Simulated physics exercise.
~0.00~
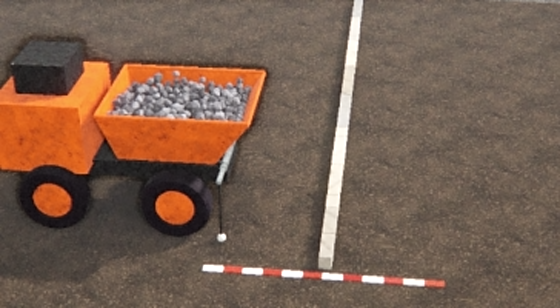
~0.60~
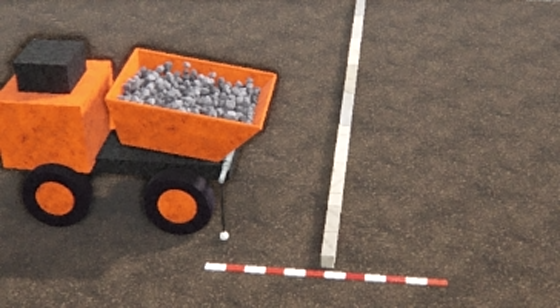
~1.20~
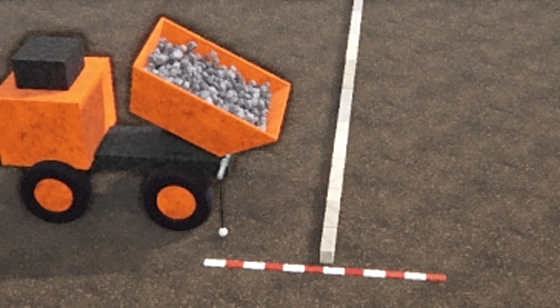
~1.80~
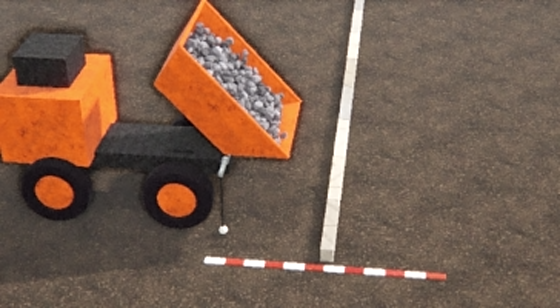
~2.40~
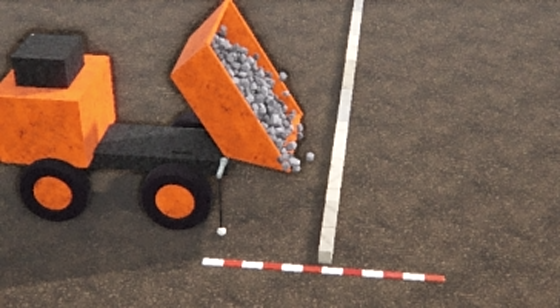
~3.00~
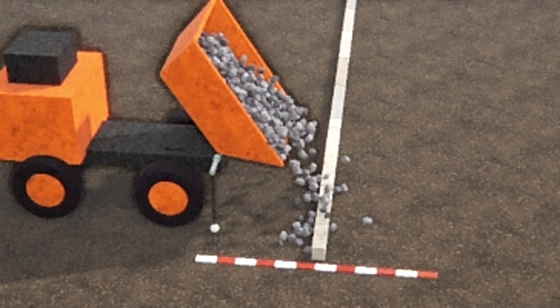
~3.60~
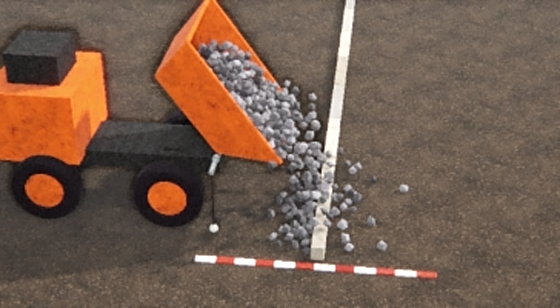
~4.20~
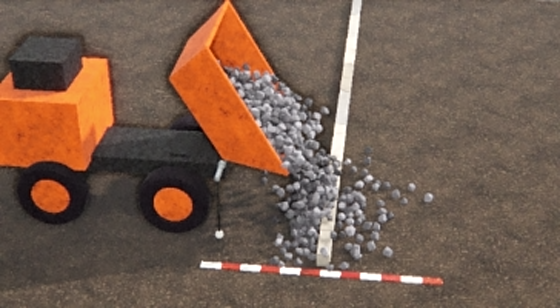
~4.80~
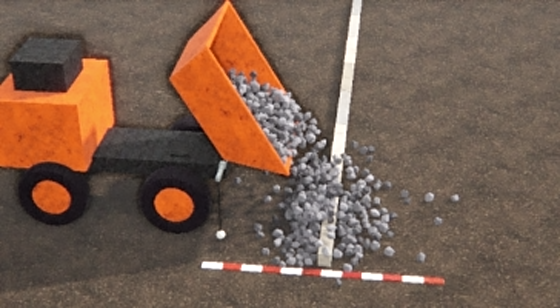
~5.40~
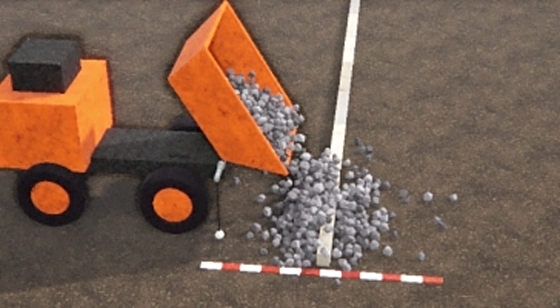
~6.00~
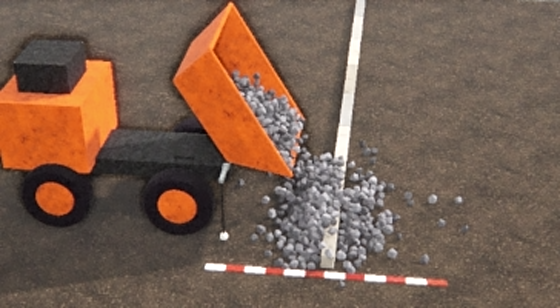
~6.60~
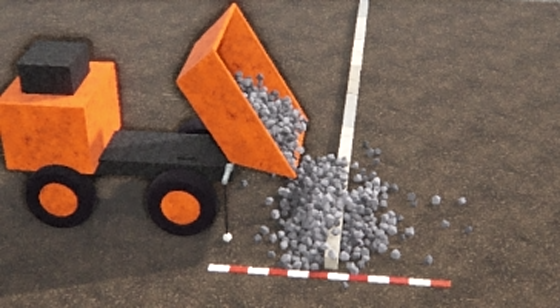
The orange skip of a toy-like dumper tips steeply to the right, and its grey stones slide out onto the ground, piling up against and across a pale kerb beside a red-and-white staff, with some scattering beyond and many still in the raised skip.
